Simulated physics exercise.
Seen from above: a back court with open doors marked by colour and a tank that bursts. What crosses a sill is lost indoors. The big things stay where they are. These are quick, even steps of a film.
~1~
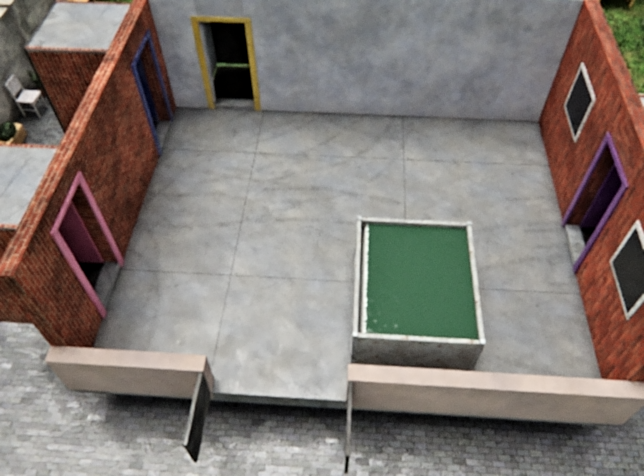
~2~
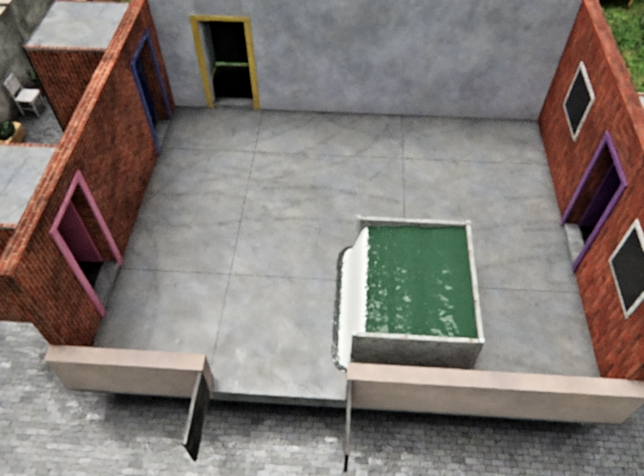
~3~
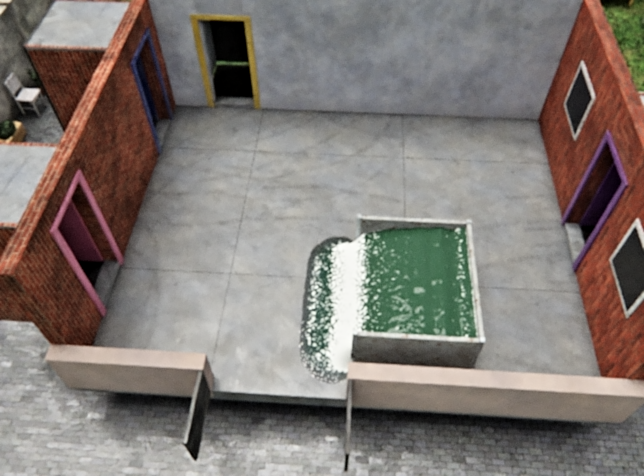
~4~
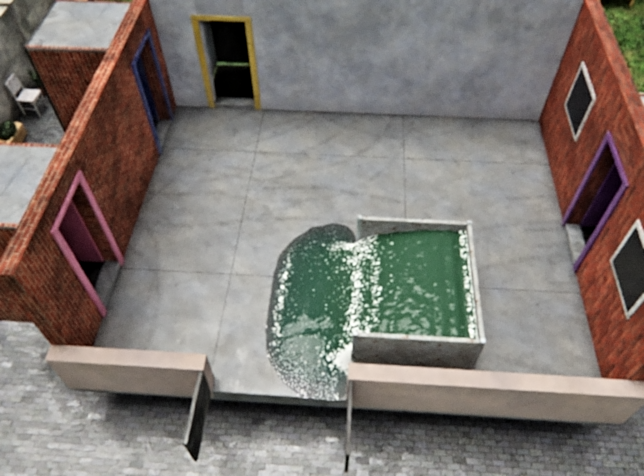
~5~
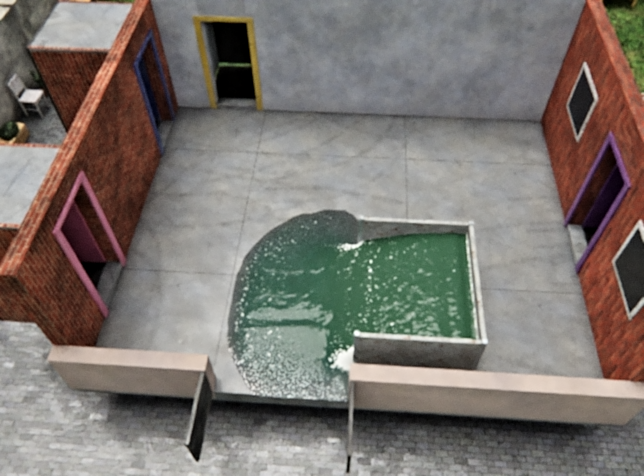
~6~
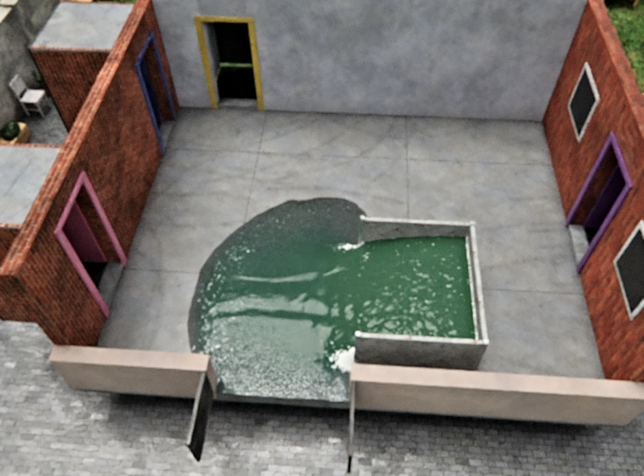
Green water burst from the left side of a walled tank in a roofless brick room, foamed white onto the gray floor, then spread leftward in a widening, rounded pool toward the front opening.
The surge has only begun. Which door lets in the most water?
The pink doorway takes the most.
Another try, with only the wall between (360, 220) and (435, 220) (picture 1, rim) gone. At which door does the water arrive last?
The pink one.
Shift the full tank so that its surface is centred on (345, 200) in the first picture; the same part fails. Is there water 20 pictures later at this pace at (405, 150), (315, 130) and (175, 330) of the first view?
In turn: Dry, awash, covered.
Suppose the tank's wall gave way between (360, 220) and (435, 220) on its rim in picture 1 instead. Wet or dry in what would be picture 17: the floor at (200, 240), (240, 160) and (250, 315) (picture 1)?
In that order: Clear, covered, clear.
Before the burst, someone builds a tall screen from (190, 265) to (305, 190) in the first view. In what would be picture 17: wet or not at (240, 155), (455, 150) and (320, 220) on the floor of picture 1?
One after the other: No water, clear, awash.
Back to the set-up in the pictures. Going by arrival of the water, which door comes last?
I say the purple-painted one.
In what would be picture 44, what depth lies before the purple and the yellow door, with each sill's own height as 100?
In turn 0 and 170 per cent.
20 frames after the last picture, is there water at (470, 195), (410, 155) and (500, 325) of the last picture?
As listed: Dry, dry, not flooded.
A moment on, water covers 35 % of the floor; purple door not reached, pink door some in, yellow door not reached, blue door not reached.
Next, water covers 40 % of the floor; purple door not reached, pink door a lot in, yellow door not reached, blue door wet at the sill, nothing in.
Then, water covers 45 % of the floor; purple door not reached, pink door a lot in, yellow door a trickle in, blue door some in.
Later, water covers 65 % of the floor; purple door not reached, pink door a lot in, yellow door a lot in, blue door a lot in.
In the end, water covers 90 % of the floor; purple door wet at the sill, nothing in, pink door a lot in, yellow door a lot in, blue door a lot in; the pink door has let in the most.
